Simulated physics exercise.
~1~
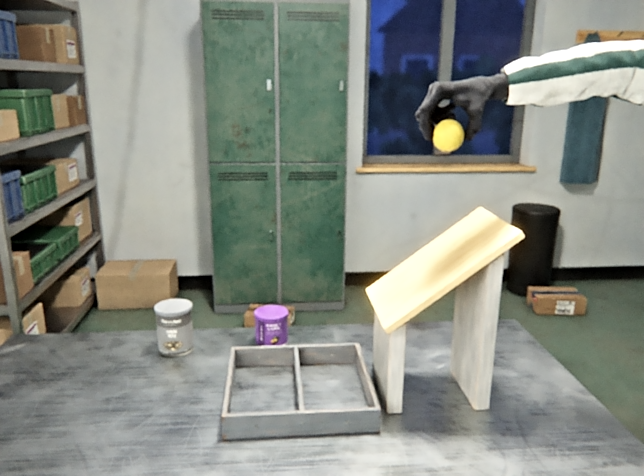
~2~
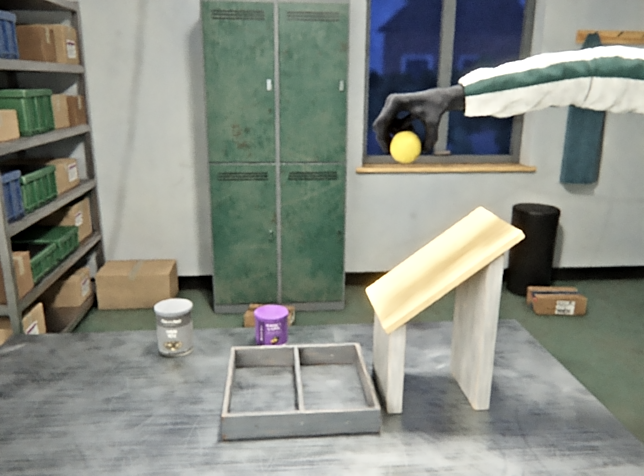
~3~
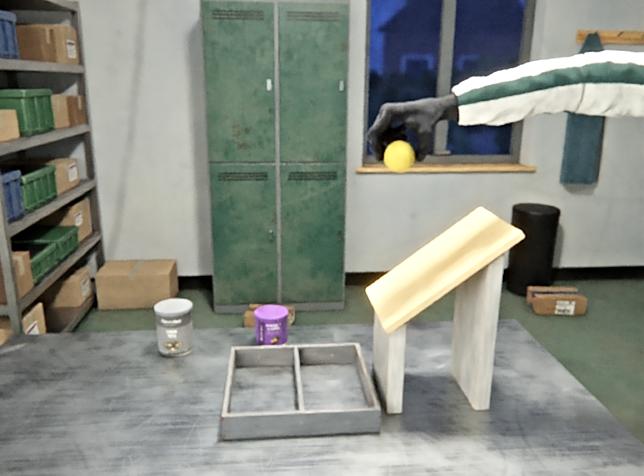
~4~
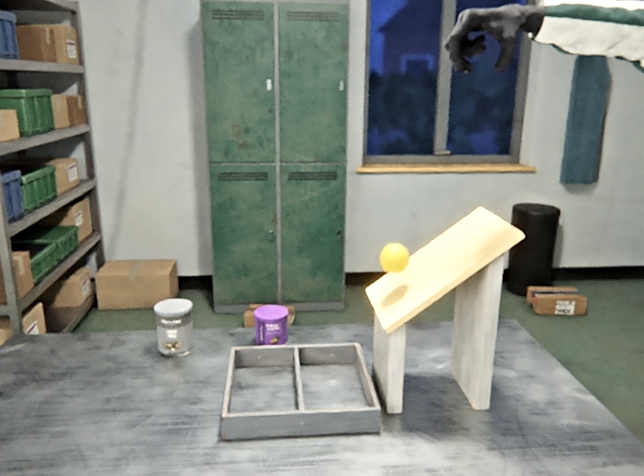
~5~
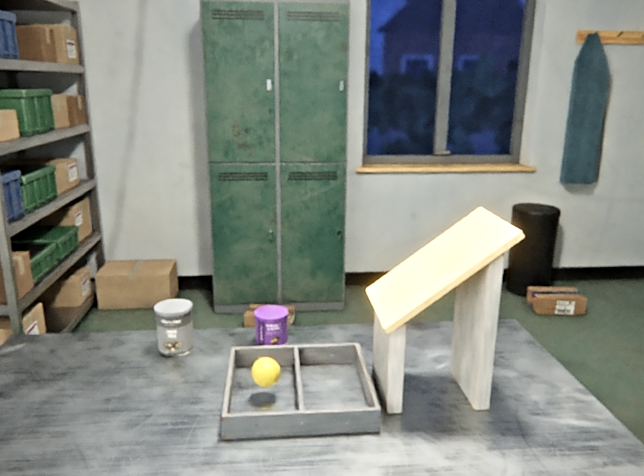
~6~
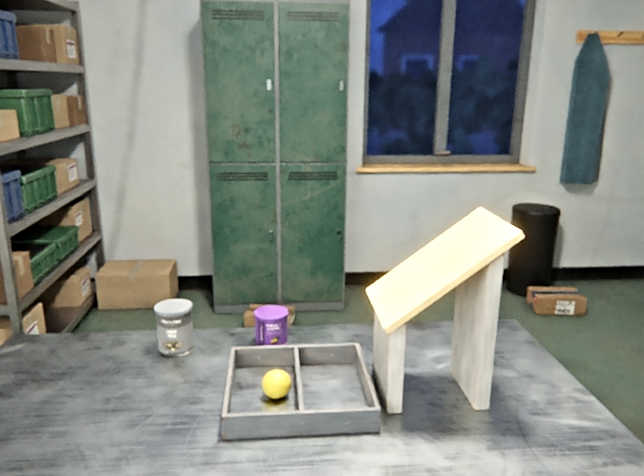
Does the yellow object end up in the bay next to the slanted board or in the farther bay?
It ends up in the farther bay, on the left side of the tray.
